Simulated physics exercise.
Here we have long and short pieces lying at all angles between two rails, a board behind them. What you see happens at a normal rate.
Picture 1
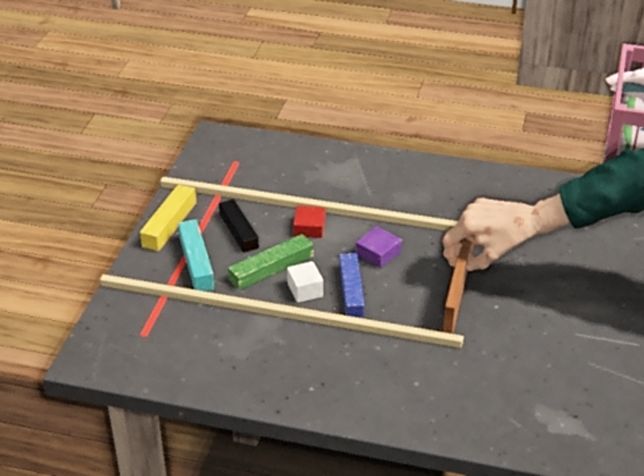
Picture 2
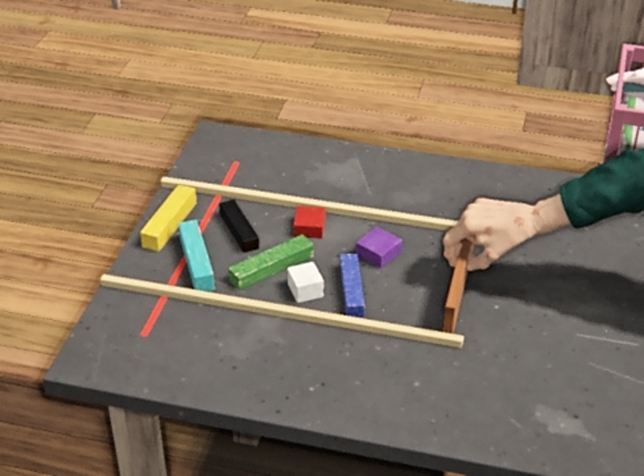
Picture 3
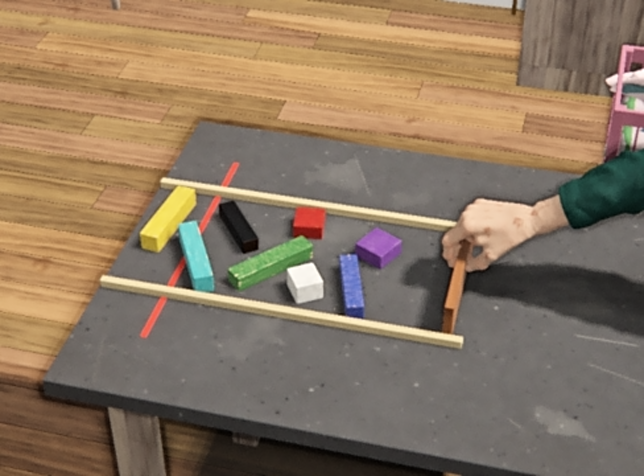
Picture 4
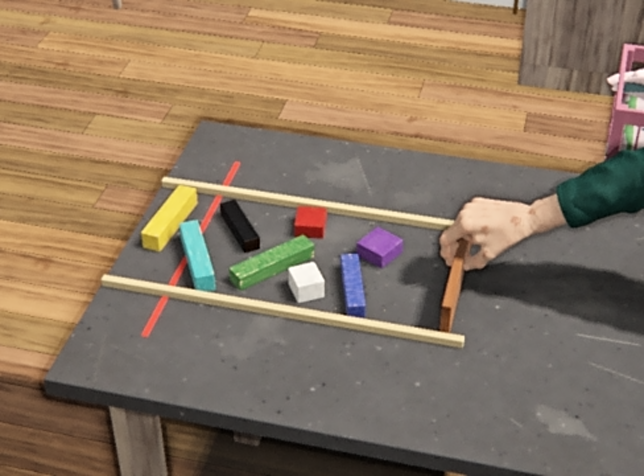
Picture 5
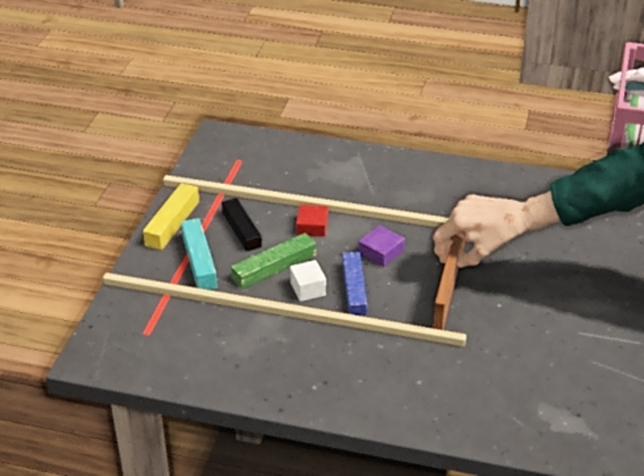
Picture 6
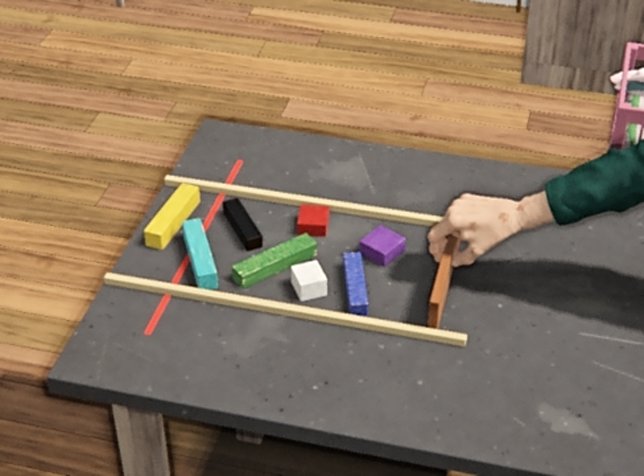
On a dark tabletop above a wooden floor, coloured bars and blocks lie scattered between two pale rails, some near a red strip at the left. A green-sleeved hand holds an orange-brown board upright, still at first, then slides it slightly left, while the pieces stay practically in place.
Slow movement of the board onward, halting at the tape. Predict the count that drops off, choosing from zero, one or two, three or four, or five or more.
Seems one or two of them come crashing down.
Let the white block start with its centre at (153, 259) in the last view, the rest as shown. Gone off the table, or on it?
So it drops, then.
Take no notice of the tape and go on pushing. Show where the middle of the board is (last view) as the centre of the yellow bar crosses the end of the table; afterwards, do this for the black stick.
I reckon its middle sits around (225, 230) and then around (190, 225).
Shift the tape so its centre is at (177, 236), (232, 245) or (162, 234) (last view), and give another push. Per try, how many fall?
In that order 4, 0 and 5.
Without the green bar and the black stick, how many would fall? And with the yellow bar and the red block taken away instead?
The first try gives 0, the second gives 1.
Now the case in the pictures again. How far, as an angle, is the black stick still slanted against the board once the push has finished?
About 15°.
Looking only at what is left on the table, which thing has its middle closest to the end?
The black stick is foremost.
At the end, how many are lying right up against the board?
Well, it touches 3.
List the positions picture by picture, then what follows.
The first frame shows yellow bar (169, 217); turquoise bar (196, 256); black stick (239, 225); board (462, 269); tape (194, 241).
The second frame shows turquoise bar (196, 256); board (462, 269).
The third frame shows black stick (238, 227); white block (305, 283).
The fourth frame shows yellow bar (170, 217); green bar (272, 262).
The fifth frame shows turquoise bar (199, 254); blue bar (354, 284).
The sixth frame shows yellow bar (173, 216); turquoise bar (200, 254); black stick (242, 224); board (447, 265); tape (198, 239).
Soon after, none off yet; yellow bar at rest near (173, 216); turquoise bar at rest near (200, 254); black stick at rest near (242, 224).
After that, none off yet; yellow bar at rest near (173, 216); turquoise bar at rest near (197, 254); black stick displaced a little near (231, 221).
And then, none off yet; yellow bar displaced a little near (154, 209); turquoise bar displaced about its own width near (145, 246); black stick displaced about its own width near (189, 212).
In the end, the number that fall off is one or two; gone, turquoise bar and yellow bar.
